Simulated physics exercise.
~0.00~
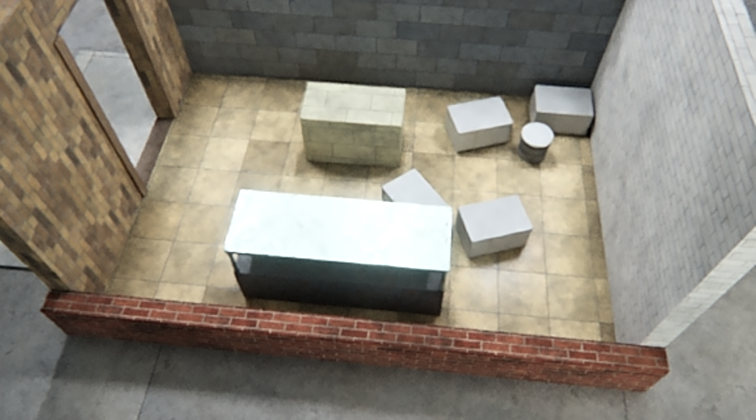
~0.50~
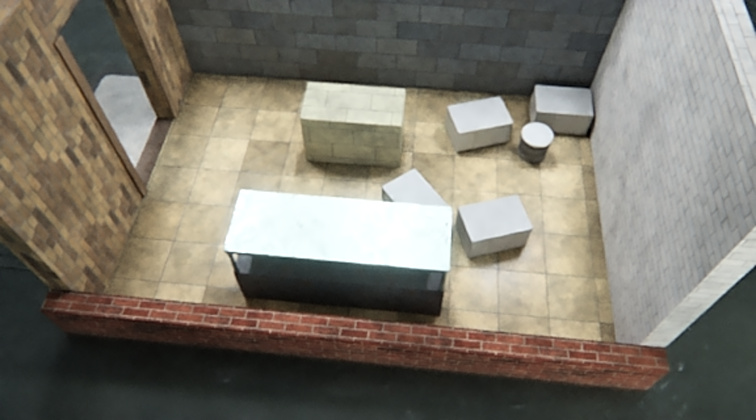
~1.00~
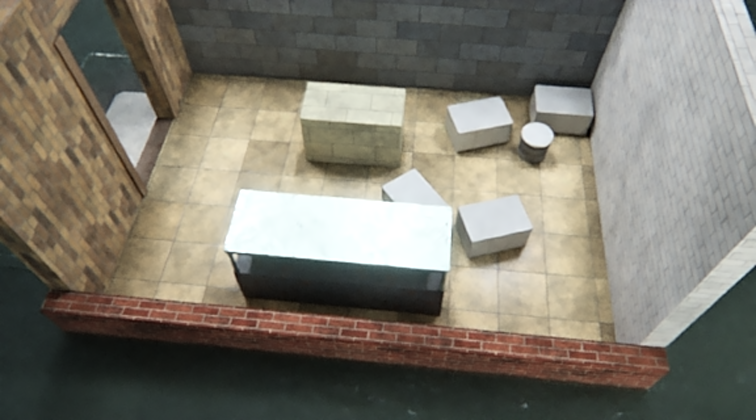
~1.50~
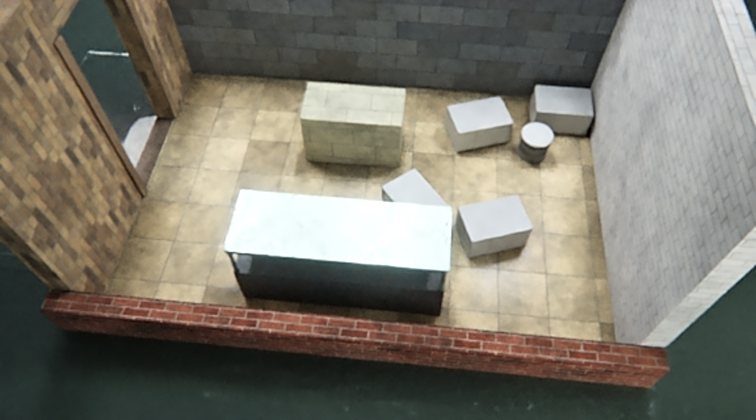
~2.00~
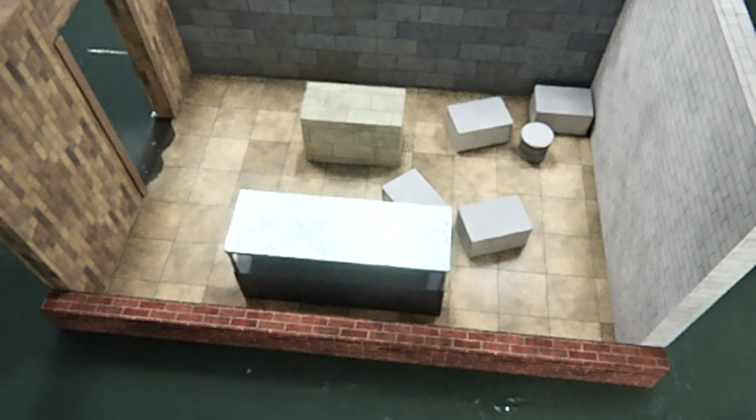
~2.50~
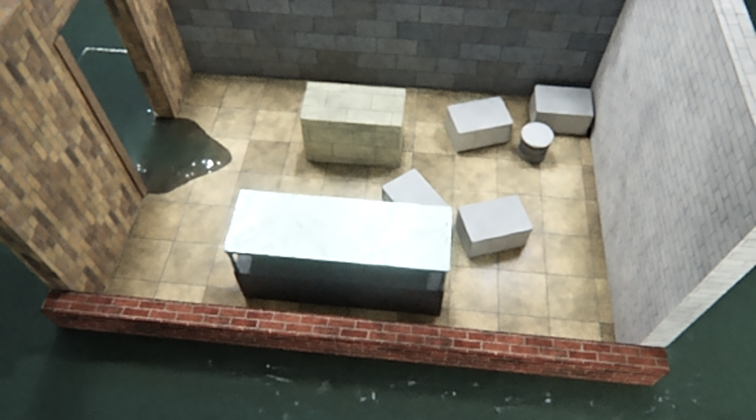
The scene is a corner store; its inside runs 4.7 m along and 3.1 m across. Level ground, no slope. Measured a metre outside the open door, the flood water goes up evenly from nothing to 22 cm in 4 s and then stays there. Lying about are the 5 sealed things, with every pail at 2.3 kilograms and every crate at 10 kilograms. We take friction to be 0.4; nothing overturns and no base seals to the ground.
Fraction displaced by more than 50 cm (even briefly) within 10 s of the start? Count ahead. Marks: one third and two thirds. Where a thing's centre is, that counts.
It falls in the mid range.
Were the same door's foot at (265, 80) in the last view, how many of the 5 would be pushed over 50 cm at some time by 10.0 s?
Result: 1 of them.
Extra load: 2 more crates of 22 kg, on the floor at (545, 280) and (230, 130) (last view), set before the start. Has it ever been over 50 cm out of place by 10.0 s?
Well, the first one stays inside the mark, and the second tops the mark.
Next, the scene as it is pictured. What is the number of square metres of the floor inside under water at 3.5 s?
Roughly 3.0 m2.
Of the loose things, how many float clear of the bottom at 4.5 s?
Total: 0.
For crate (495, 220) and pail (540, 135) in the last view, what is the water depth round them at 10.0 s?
About 8 and 12 cm.
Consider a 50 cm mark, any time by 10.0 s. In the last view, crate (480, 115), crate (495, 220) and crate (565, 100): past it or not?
Order as asked - a smaller shift, a bigger shift, a smaller shift.
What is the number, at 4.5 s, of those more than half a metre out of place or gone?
By my reckoning, 0.
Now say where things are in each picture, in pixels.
A pail at (538, 134), on the bottom; a crate at (416, 198) rests on the ground; 0.0 m2 under water; 0 of 5 have shifted, in the first frame.
A pail at (538, 134) rests on the ground; a crate at (416, 198) rests on the ground; water covers 0.0 m2; 0 of 5 have shifted, in the second frame.
A pail at (538, 134) rests on the ground; a crate at (416, 198), on the bottom; water covers 0.0 m2; 0 of 5 have shifted, in the third frame.
A pail at (538, 134) rests on the ground; a crate at (416, 198), on the bottom; 0.0 m2 under water; 0 of 5 have shifted, in the fourth frame.
A pail at (538, 134), on the bottom; a crate at (416, 198) rests on the ground; 0.0 m2 under water; 0 of 5 have shifted, in the fifth frame.
A pail at (538, 134), on the bottom; a crate at (416, 198), on the bottom; water covers 0.5 m2; 0 of 5 have shifted, in the sixth frame.
After 3.5 s 0 of 5 are over 50 cm from their spots; 0 afloat.
After 4.5 s 0 of 5 are over 50 cm from their spots; 0 afloat.
After 7.0 s 2 of 5 are over 50 cm from their spots; 4 afloat.
After 10.0 s 2 of 5 are over 50 cm from their spots, and 2 have been at some point; 5 afloat.
